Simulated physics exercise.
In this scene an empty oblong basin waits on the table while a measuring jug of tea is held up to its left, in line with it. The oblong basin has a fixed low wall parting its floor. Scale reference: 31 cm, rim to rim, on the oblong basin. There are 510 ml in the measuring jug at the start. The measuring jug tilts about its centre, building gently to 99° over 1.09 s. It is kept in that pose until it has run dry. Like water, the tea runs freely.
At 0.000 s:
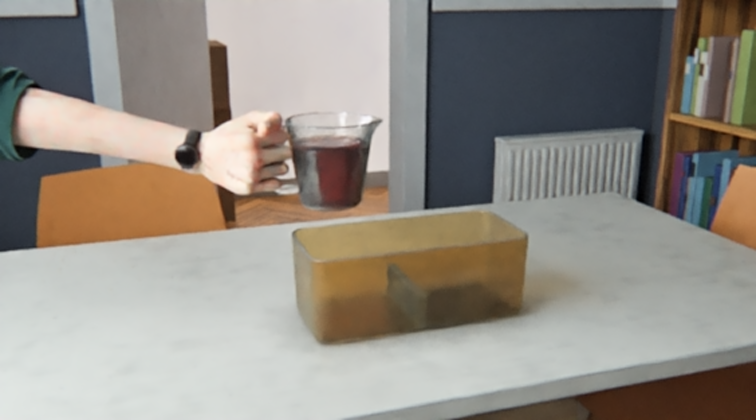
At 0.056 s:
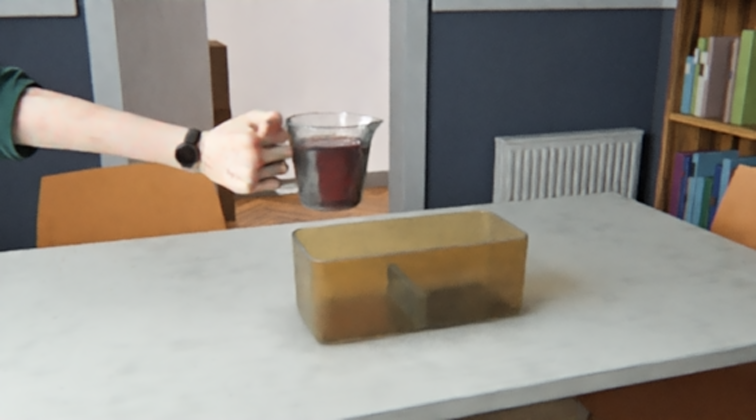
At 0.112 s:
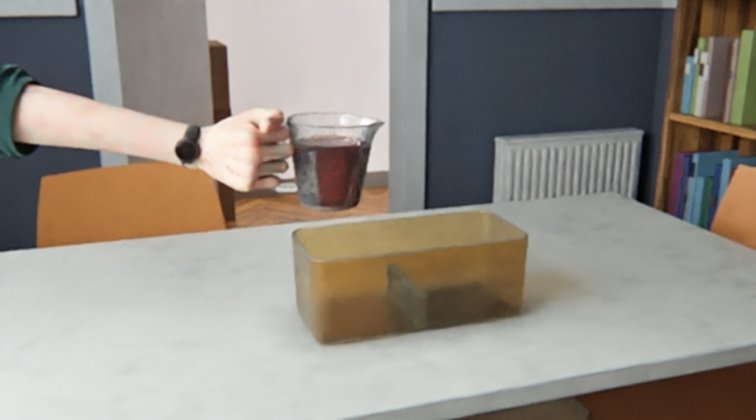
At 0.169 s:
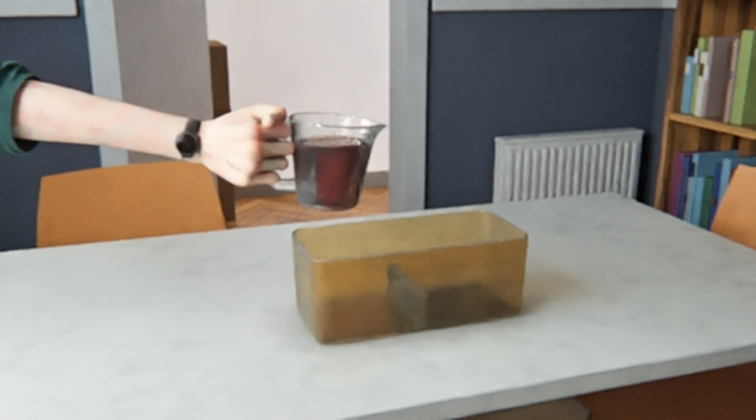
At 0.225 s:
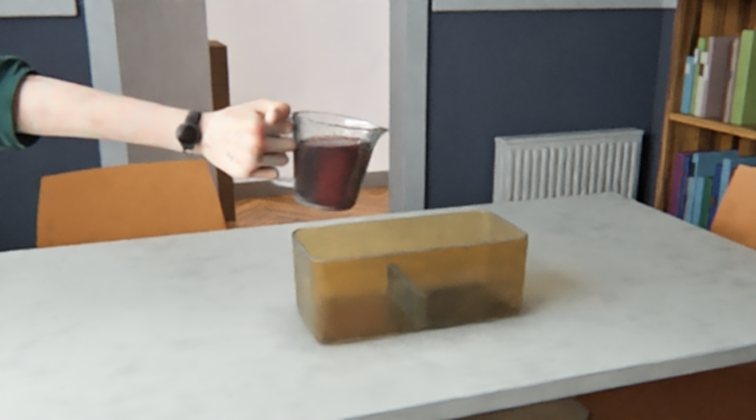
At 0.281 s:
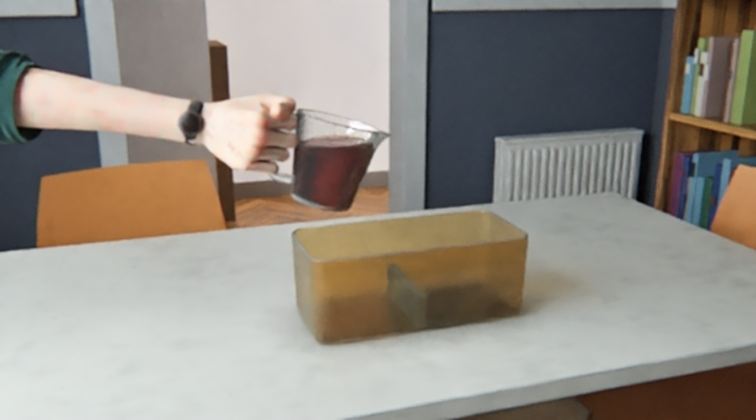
A hand wearing a dark watch, its arm reaching in from the left in a green sleeve, slowly tilts a clear measuring jug of dark red tea slightly to the right. Below the jug, a translucent amber oblong basin with a low inner wall sits on a pale grey table, with orange chairs behind. The still camera looks slightly down across a room with dark blue walls, a white radiator and a bookcase at right.
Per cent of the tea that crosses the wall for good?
78 per cent.
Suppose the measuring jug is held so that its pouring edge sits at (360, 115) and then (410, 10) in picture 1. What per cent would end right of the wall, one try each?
Around 30 per cent first, around 85 per cent next.
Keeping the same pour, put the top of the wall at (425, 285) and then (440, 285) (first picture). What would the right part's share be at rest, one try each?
I'd put it at about 40 per cent for the first and about 5 per cent for the second.
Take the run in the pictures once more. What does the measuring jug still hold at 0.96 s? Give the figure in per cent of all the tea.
22 per cent or thereabouts.
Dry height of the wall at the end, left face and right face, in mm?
The left comes to roughly 42 mm and the right to roughly 28 mm.
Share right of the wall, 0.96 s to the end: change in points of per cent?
Looks like it went upward, around 20 per cent.
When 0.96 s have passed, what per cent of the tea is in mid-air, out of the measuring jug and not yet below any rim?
Around 14 per cent of the liquid is in flight.
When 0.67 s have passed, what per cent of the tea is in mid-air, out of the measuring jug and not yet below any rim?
Close to 16 in a hundred.
By 0.67 s the tilt is 67° and 78 per cent is still to pour, 0 is left of the wall and 6 right of it.
By 0.96 s the tilt is 96° and 21 per cent is still to pour, 6 is left of the wall and 59 right of it.
By 1.26 s the tilt is 99° and 1 per cent is still to pour, 20 is left of the wall and 78 right of it.
By 1.59 s the tilt is 99° and 0 per cent is still to pour, 21 is left of the wall and 78 right of it.
At rest 21 per cent lies left of the wall, 78 right of it and 0 outside.
